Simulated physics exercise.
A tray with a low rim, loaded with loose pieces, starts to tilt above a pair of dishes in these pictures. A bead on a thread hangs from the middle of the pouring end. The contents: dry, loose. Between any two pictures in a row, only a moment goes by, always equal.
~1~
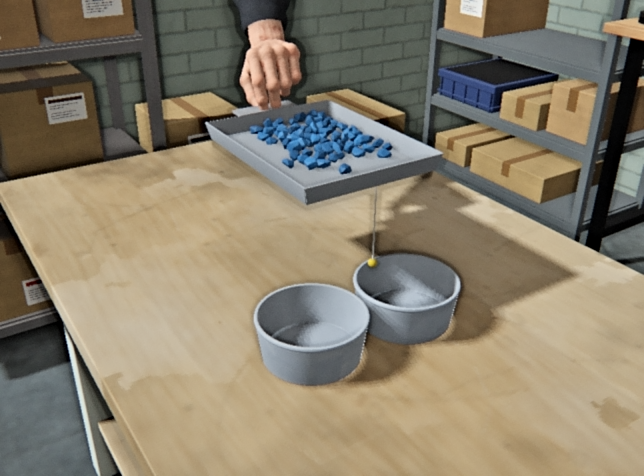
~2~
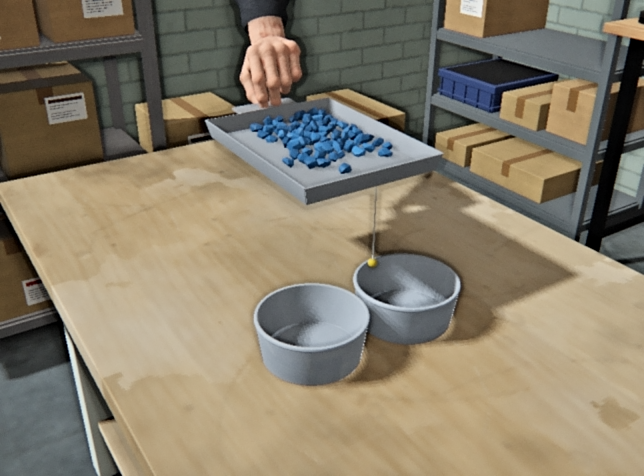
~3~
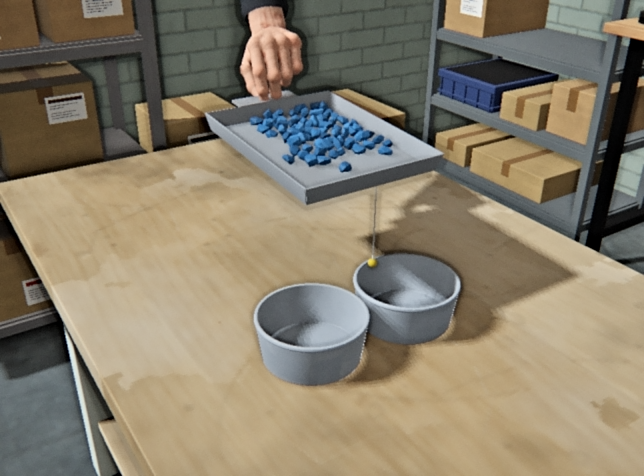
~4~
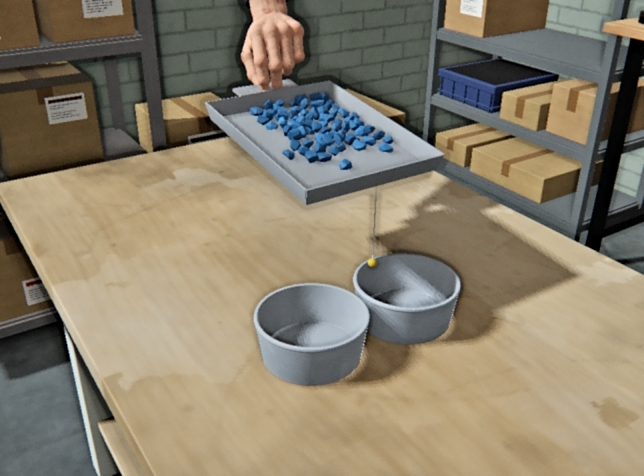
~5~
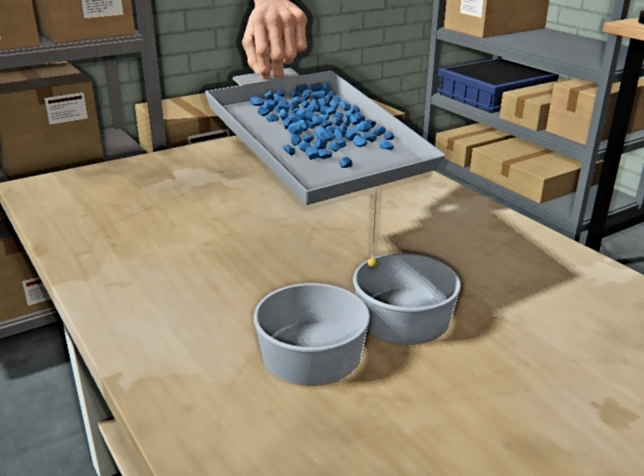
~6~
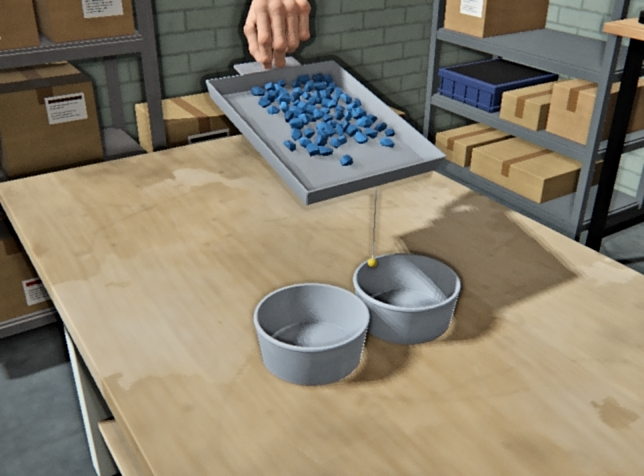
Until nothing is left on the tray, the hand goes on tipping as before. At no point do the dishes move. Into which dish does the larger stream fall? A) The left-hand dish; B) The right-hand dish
The right-hand dish.
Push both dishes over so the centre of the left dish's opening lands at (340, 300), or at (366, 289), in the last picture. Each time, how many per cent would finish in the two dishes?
About 70 % and 70 %.
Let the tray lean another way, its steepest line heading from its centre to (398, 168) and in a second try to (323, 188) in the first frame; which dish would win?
The rightmost dish, then the leftmost dish.
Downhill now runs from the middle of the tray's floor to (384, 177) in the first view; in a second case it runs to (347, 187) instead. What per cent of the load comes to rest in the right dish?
I'd expect around 60 in a hundred first and around 40 in a hundred second.
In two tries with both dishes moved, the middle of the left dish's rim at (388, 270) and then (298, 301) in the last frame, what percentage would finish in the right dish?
0 per cent the first time, 30 per cent the second time.
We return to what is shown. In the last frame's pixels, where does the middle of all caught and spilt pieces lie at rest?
Around (404, 319), give or take.
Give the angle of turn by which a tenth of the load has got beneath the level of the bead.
Angle reached: About 70°.
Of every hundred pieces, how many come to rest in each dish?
Left dish: Around 10 in a hundred; right dish: Around 70 in a hundred.
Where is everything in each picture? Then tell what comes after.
In the first frame, corners of the pouring end near (306, 186) and (437, 152), level; middle of the load near (322, 137), aquarium stones; left dish near (343, 359); right dish near (439, 320); bead on its thread near (373, 263).
In the second frame, corners of the pouring end near (307, 186) and (437, 153), level; middle of the load near (322, 136).
In the third frame, corners of the pouring end near (307, 186) and (437, 153), tipped barely, level across its low end; middle of the load near (322, 131).
In the fourth frame, corners of the pouring end near (308, 187) and (438, 153), tipped a little, level across its low end; middle of the load near (323, 125).
In the fifth frame, corners of the pouring end near (308, 187) and (439, 154), tipped a little, level across its low end; middle of the load near (324, 118).
In the sixth frame, corners of the pouring end near (309, 188) and (440, 154), tipped a little, level across its low end; middle of the load near (325, 112); left dish near (343, 359); right dish near (439, 320).
Shortly afterwards, tray tipped steeply; the whole lot on the tray.
Next, tray tipped right over; near two thirds on the tray; only a few in the left dish; near a quarter in the right dish; a little outside both; a little in the air.
Some moments later, tray tipped past a quarter turn; a little in the left dish; near two thirds in the right dish; near a quarter outside both.
In the end, tray tipped past a quarter turn; a little in the left dish; near two thirds in the right dish; near a quarter outside both.
